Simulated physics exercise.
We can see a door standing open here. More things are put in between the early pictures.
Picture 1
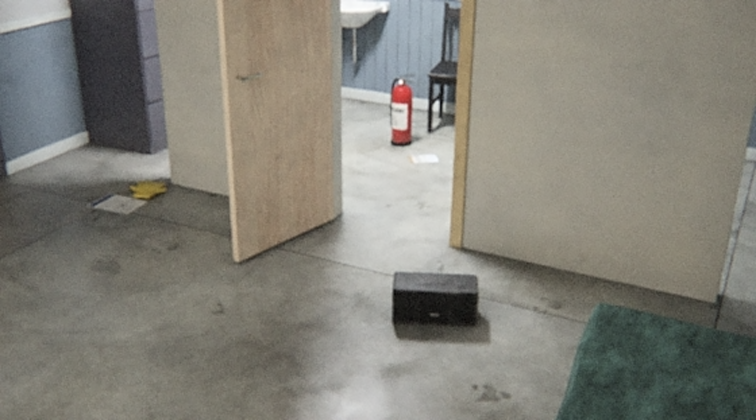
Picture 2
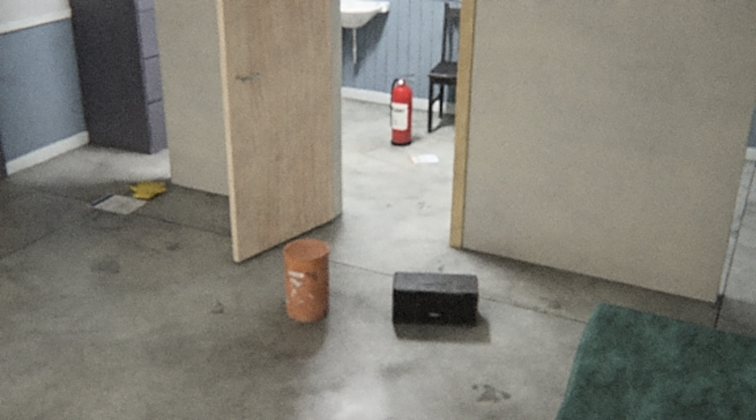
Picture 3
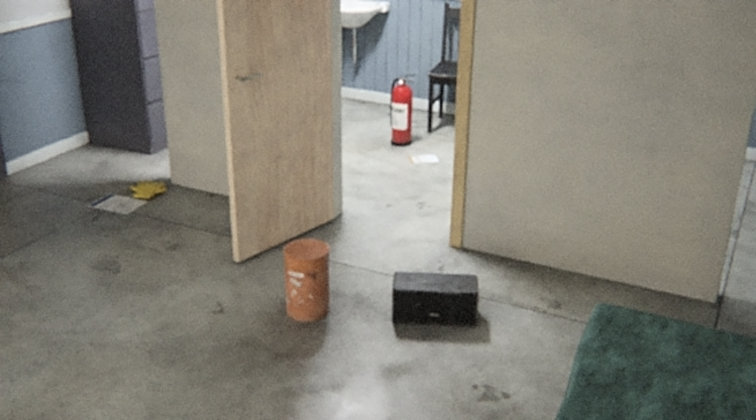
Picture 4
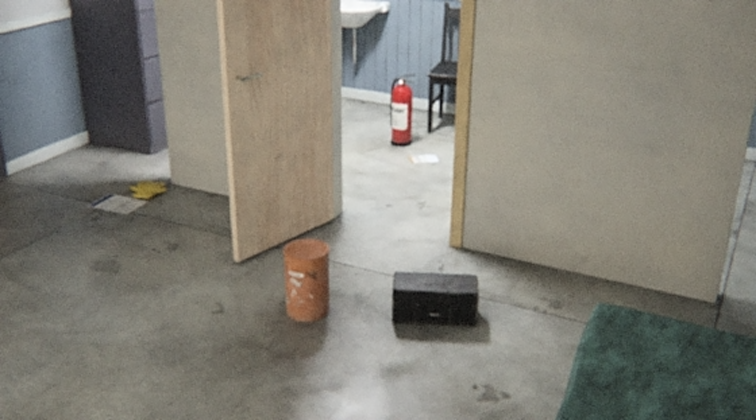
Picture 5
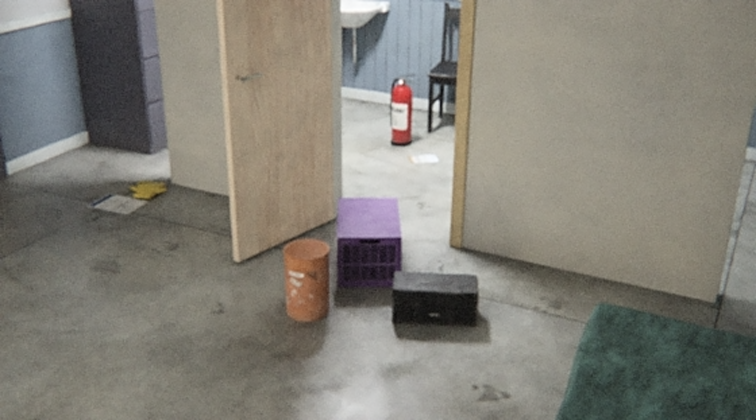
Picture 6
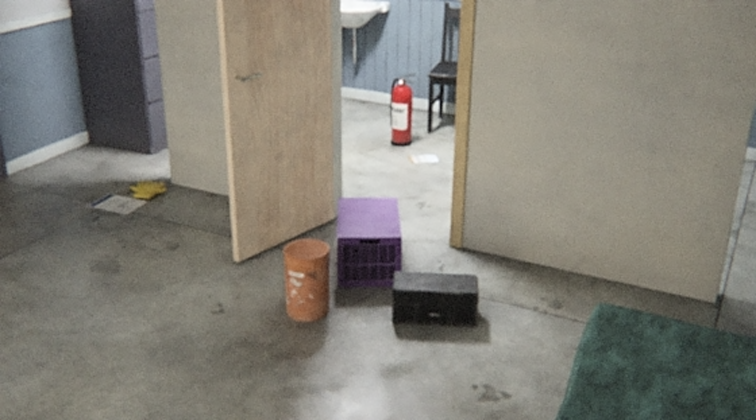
An orange pail appeared left of a black box on the floor, and later a purple container showed up just behind them, while the wooden door stayed wide open and didn't move.
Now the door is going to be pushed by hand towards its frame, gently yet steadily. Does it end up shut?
The door is held back.
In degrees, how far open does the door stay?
Roughly 55°.
Then, 0.50 s after the last picture, door at 94°.
Then, 0.80 s after the last picture, door at 79°.
Then, 1.00 s after the last picture, door at 68°.
Then, 1.20 s after the last picture, door at 58°.
At rest, door at 57°; all 3 in place. Seen from the same camera at the end, purple chest near (373, 240).
